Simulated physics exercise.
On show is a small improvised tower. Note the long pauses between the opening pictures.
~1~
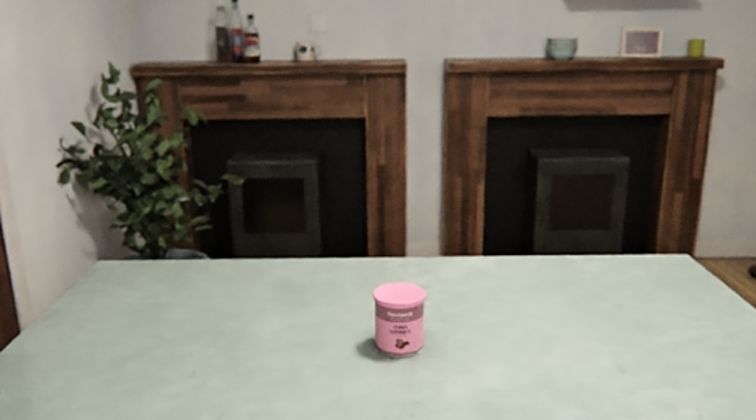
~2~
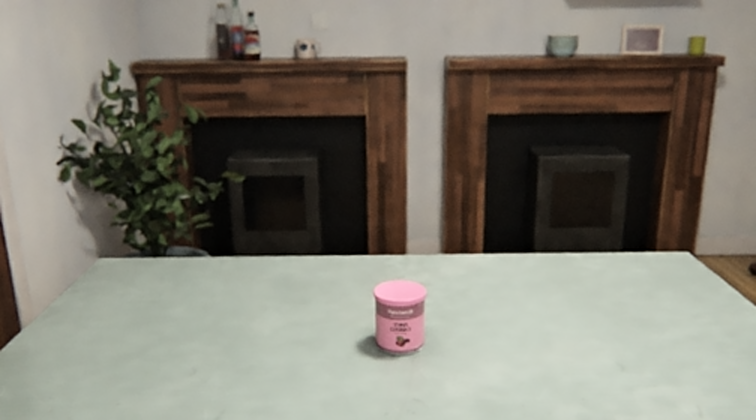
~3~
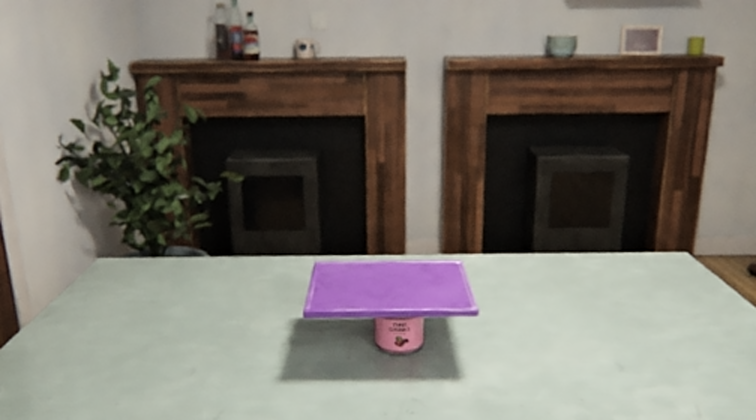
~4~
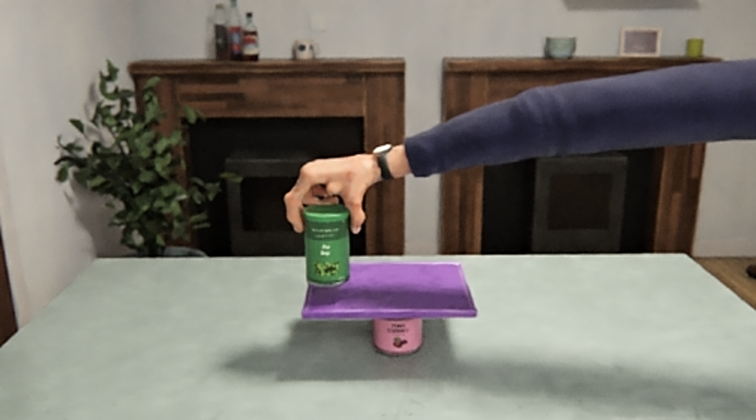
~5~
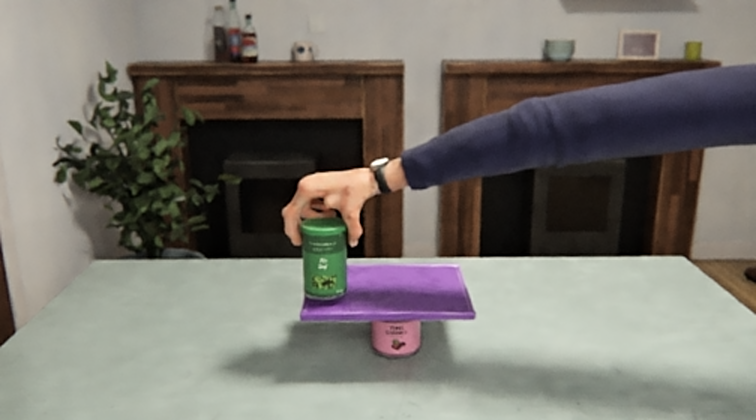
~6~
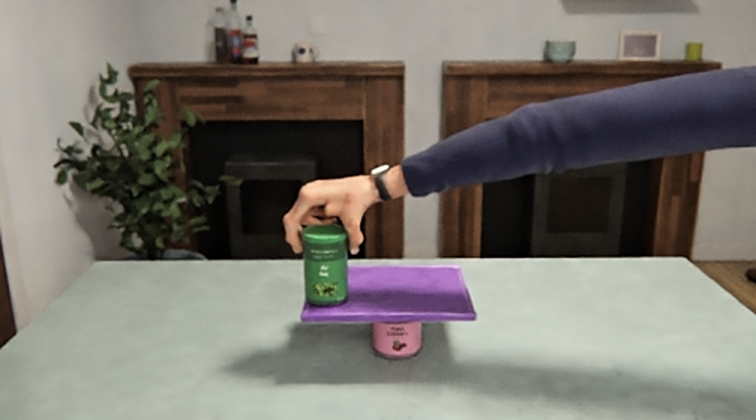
A pink tin stands alone on a pale green table, seen from the front and slightly above by a still camera, with two wooden fireplaces and a leafy plant behind. A flat purple lid then appears on top of the tin, reaching further out to the left. From the right, a dark-blue-sleeved arm wearing a watch lowers a green tin onto the lid's left side and keeps hold of it.
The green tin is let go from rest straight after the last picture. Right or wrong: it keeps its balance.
Wrong.
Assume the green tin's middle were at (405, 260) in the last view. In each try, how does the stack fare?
Outcome: Stable.
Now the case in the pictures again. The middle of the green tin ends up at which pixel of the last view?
Roughly at pixel (243, 355).
Then, 0.40 s after the last picture, green tin now fallen; purple lid tipped 49° from how it was.
Then, 0.60 s after the last picture, purple lid tipped 42° from how it was.
At rest, fallen, green tin; moved from the start, purple lid; pink tin in place. Seen from the same camera at the end, green tin near (243, 355). The stack comes apart.
